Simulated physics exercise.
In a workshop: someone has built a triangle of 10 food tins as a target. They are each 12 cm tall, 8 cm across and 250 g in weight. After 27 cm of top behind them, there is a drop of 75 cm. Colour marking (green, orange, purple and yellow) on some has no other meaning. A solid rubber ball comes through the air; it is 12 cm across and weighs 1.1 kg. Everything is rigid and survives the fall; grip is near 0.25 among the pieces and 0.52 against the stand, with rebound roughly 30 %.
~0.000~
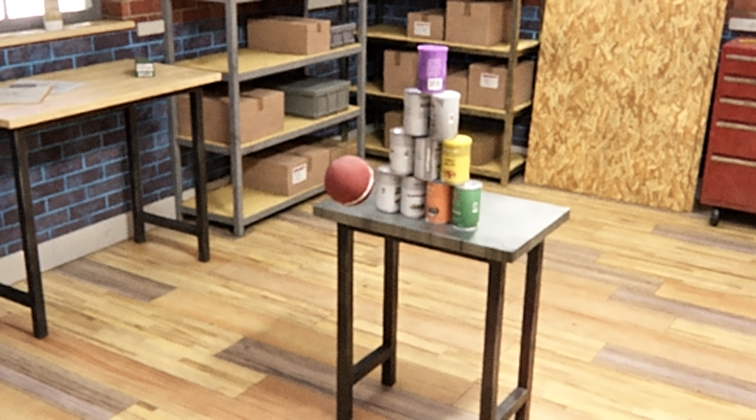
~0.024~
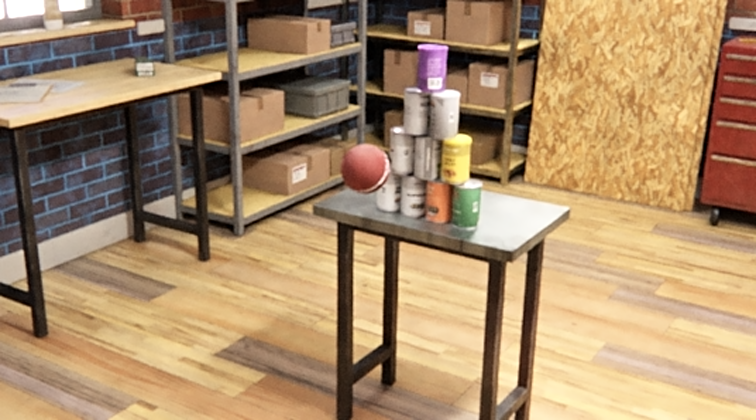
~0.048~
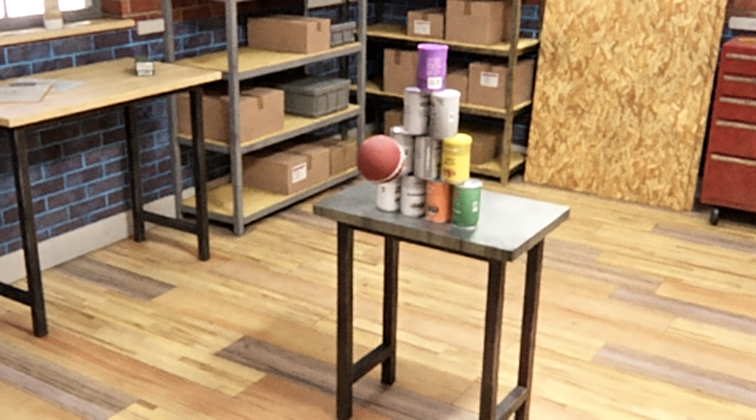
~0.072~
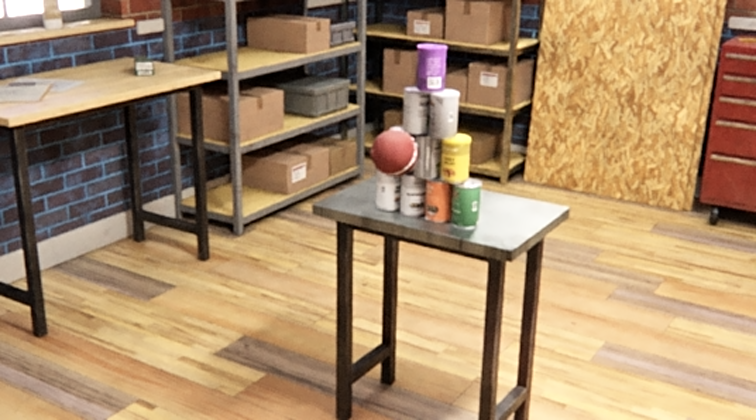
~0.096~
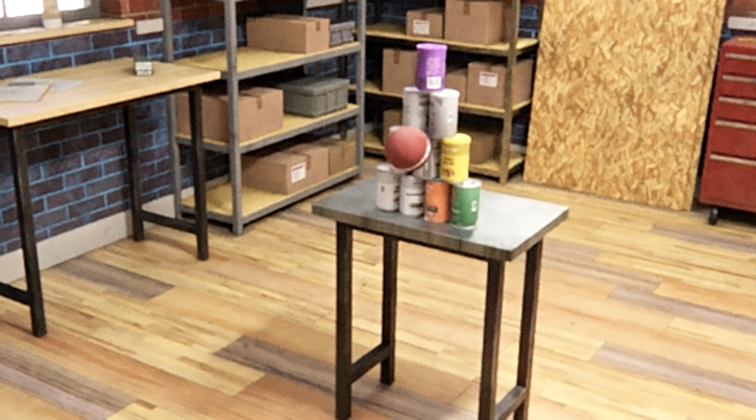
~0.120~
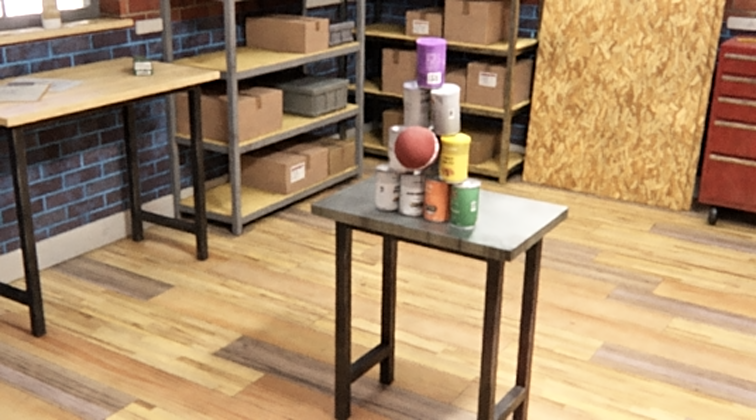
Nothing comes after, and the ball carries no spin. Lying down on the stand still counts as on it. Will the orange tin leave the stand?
I'd say it holds its spot up there.
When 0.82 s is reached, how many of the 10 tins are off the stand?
Count at that time: 4.
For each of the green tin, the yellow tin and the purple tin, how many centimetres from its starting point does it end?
About: Green 0, yellow 120, purple 40.
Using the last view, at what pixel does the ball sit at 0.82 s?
Roughly at pixel (498, 320).
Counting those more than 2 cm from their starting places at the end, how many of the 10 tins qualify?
Shifted count - 6.
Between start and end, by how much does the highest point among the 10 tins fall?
Around 36 centimetres.
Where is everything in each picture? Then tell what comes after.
In the first frame (we follow the side turned to the camera), ball (349, 181) 31 cm from contact, 3.1 m/s; orange tin (430, 201); green tin (473, 209); yellow tin (450, 163); no piece has moved.
Ball (365, 169) 24 cm from contact, 3.0 m/s; orange tin (430, 201), in the second frame.
Ball (380, 160) 17 cm from contact, 3.0 m/s; orange tin (430, 200), in the third frame.
Ball (394, 153) 10 cm from contact, 3.0 m/s; orange tin (429, 200), in the fourth frame.
Ball (407, 149) 27 mm from contact, 3.0 m/s; orange tin (429, 200), in the fifth frame.
Ball (416, 148) after contact, 1.9 m/s; orange tin (428, 199); purple tin (438, 66) tipped 4°; yellow tin (448, 161); steepest lean 9°, the tin at (412, 110); 4 stirred so far, in the sixth frame.
Around 0.36 s, ball still moving; 1 of the 10 tins off the stand; orange tin unmoved; purple tin on its side.
Around 0.82 s, ball still moving; 4 of the 10 tins off the stand; orange tin unmoved; purple tin on its side.
Finally (1.2 s), ball rolling away; 5 of the 10 tins off the stand; orange tin unmoved; yellow tin on its side; purple tin on its side. Seen by the last camera, middles, orange tin near (438, 199), yellow tin near (665, 411).
